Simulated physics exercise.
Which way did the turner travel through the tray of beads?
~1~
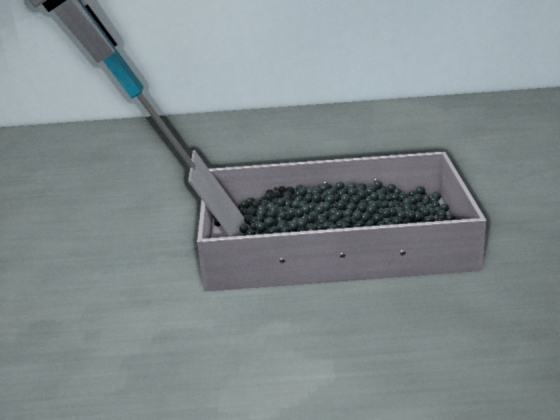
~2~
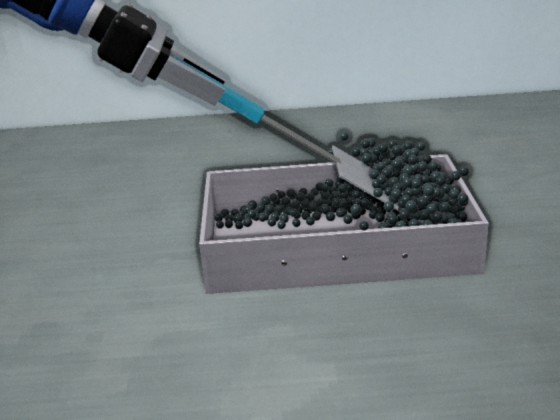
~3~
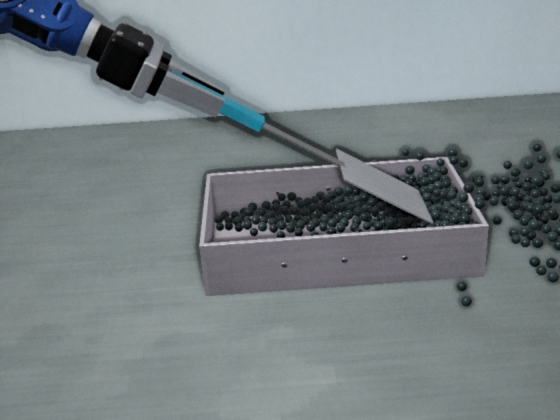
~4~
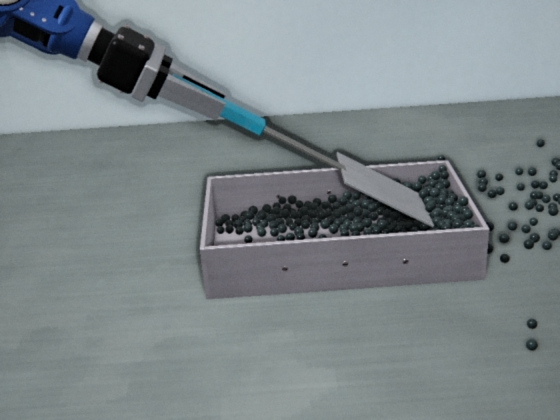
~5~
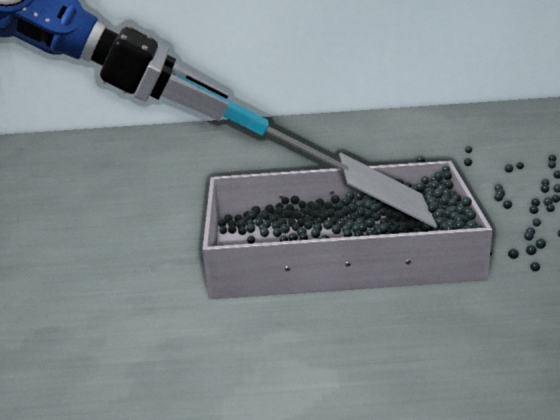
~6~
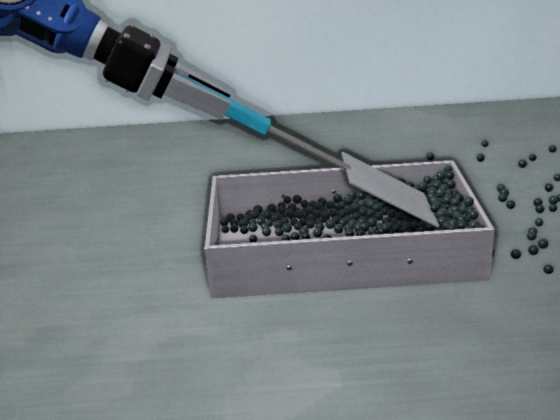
It moved to the right, going from the left end of the tray toward the right end.
